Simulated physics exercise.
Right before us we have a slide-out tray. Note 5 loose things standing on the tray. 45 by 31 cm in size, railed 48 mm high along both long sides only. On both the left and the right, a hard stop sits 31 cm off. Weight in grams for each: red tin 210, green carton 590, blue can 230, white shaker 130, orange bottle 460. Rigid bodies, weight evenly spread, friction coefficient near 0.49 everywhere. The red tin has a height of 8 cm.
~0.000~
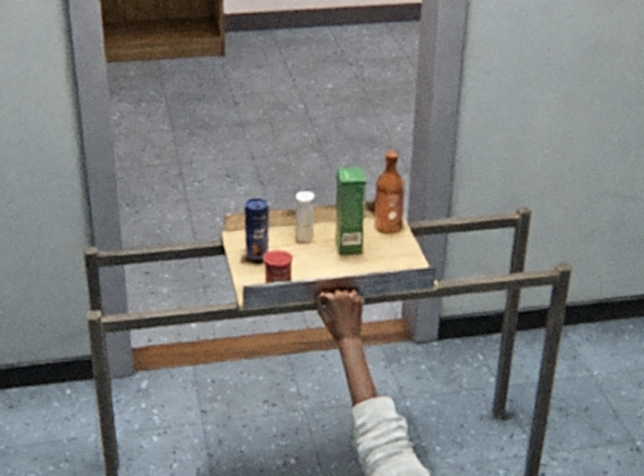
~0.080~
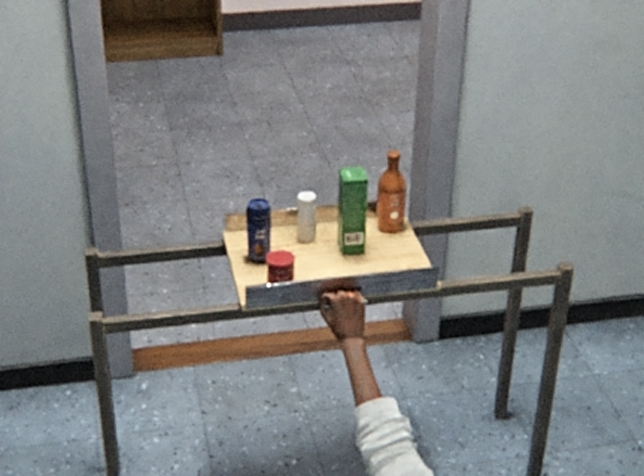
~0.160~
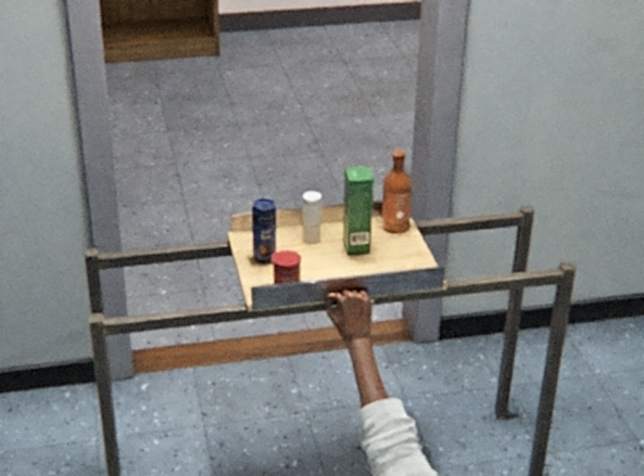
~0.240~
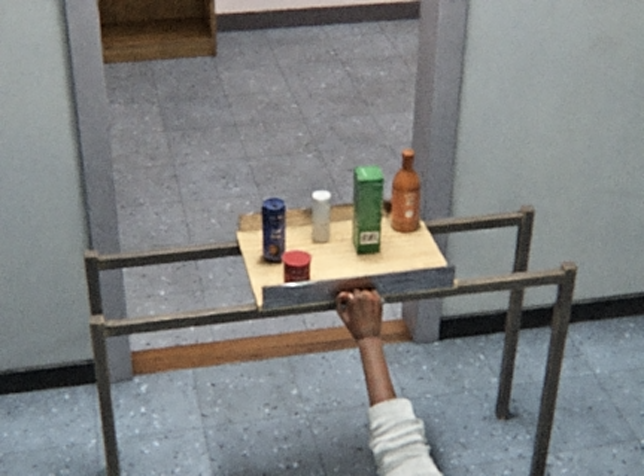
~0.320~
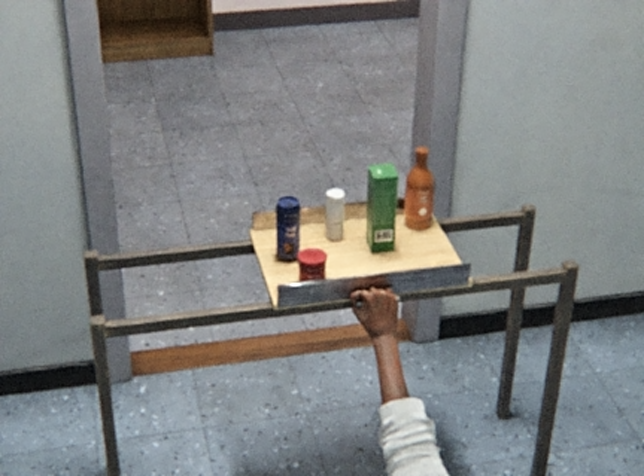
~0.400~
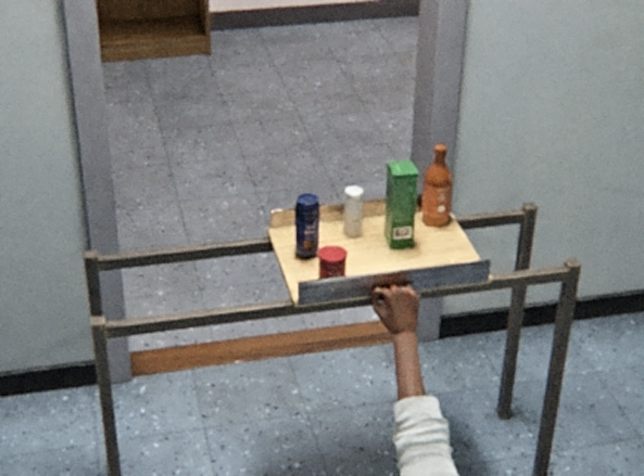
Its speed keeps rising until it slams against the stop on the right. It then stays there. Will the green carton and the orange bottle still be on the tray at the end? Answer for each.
Green carton - no, orange bottle - no.
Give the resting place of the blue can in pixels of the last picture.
It settles somewhere near (450, 227).
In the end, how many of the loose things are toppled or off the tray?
Count: 4.
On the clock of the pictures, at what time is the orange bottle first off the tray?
At around 0.7 seconds on the pictures' clock.
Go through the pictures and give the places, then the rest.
Tray midway; green carton (350, 212); orange bottle (390, 191), in the first picture.
Tray midway; white shaker (307, 217); red tin (281, 273), in the second picture.
Tray moved 1 cm right; blue can (264, 231); white shaker (312, 217), in the third picture.
Tray moved 3 cm right; red tin (297, 273); blue can (274, 231), in the fourth picture.
Tray moved 7 cm right; white shaker (335, 215); red tin (312, 271), in the fifth picture.
Tray moved 11 cm right; green carton (401, 205); orange bottle (438, 184), in the sixth picture.
By 0.80 s, tray moved 31 cm right; orange bottle now off the tray; green carton tilted 40° near (521, 195); white shaker tilted 60°.
By 1.10 s, tray moved 31 cm right; green carton now off the tray; blue can on its side; white shaker on its side.
When it is over (1.5 s), off the tray, green carton and orange bottle; lying over on the tray, blue can and white shaker; not toppled but over 5 cm from the start, red tin.
